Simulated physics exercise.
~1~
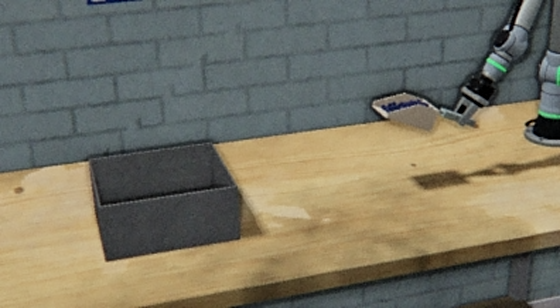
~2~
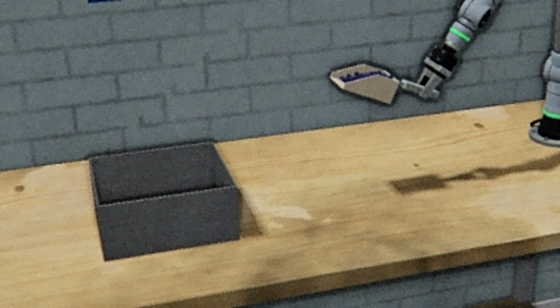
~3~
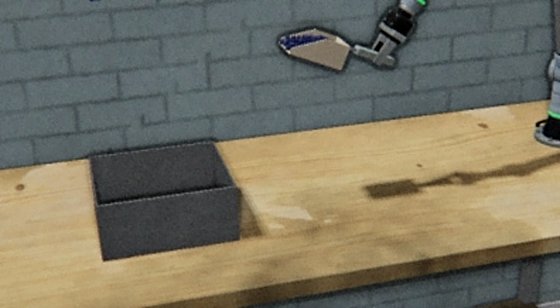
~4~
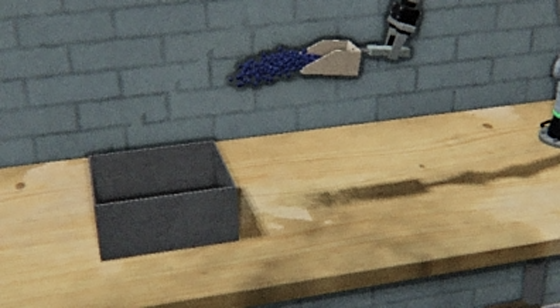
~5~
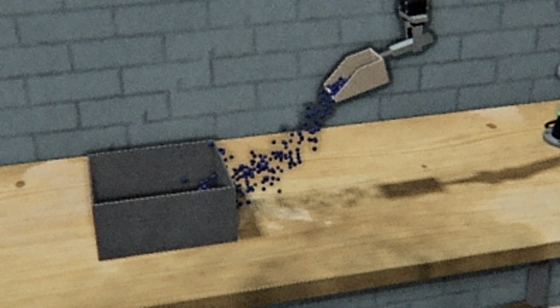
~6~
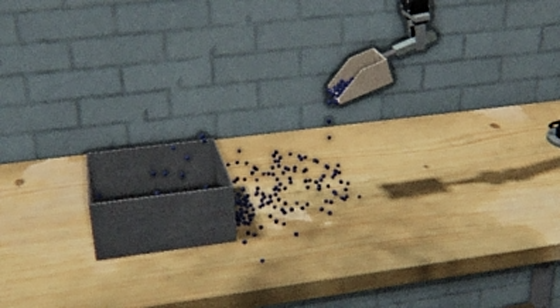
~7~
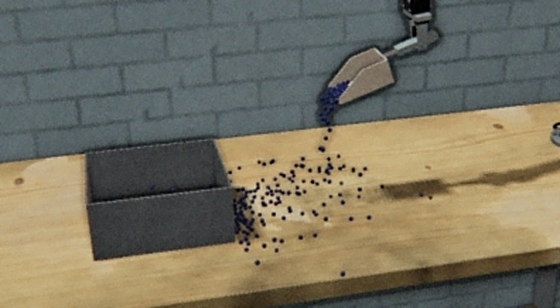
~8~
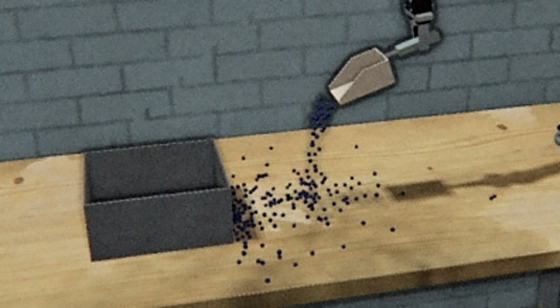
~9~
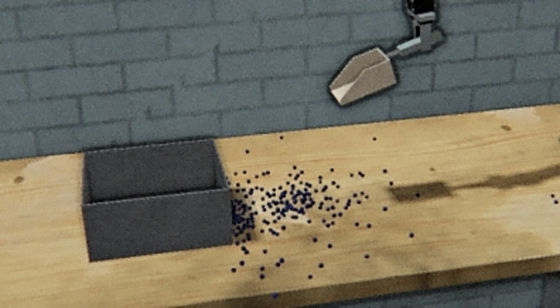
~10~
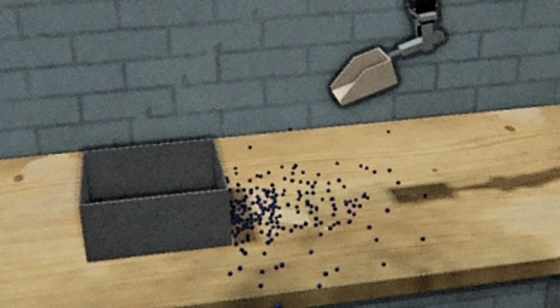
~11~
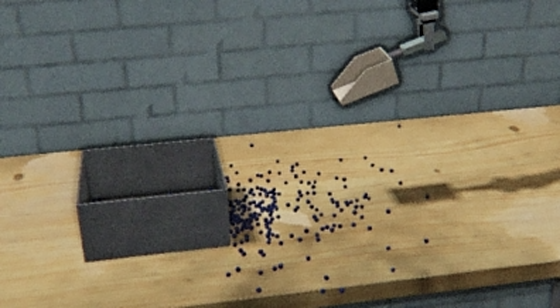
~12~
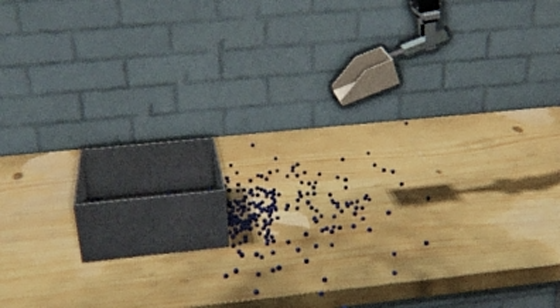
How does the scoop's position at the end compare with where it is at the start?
At the end the scoop is higher above the table and a little further left than at the start, where it is low and near the robot's base on the right.
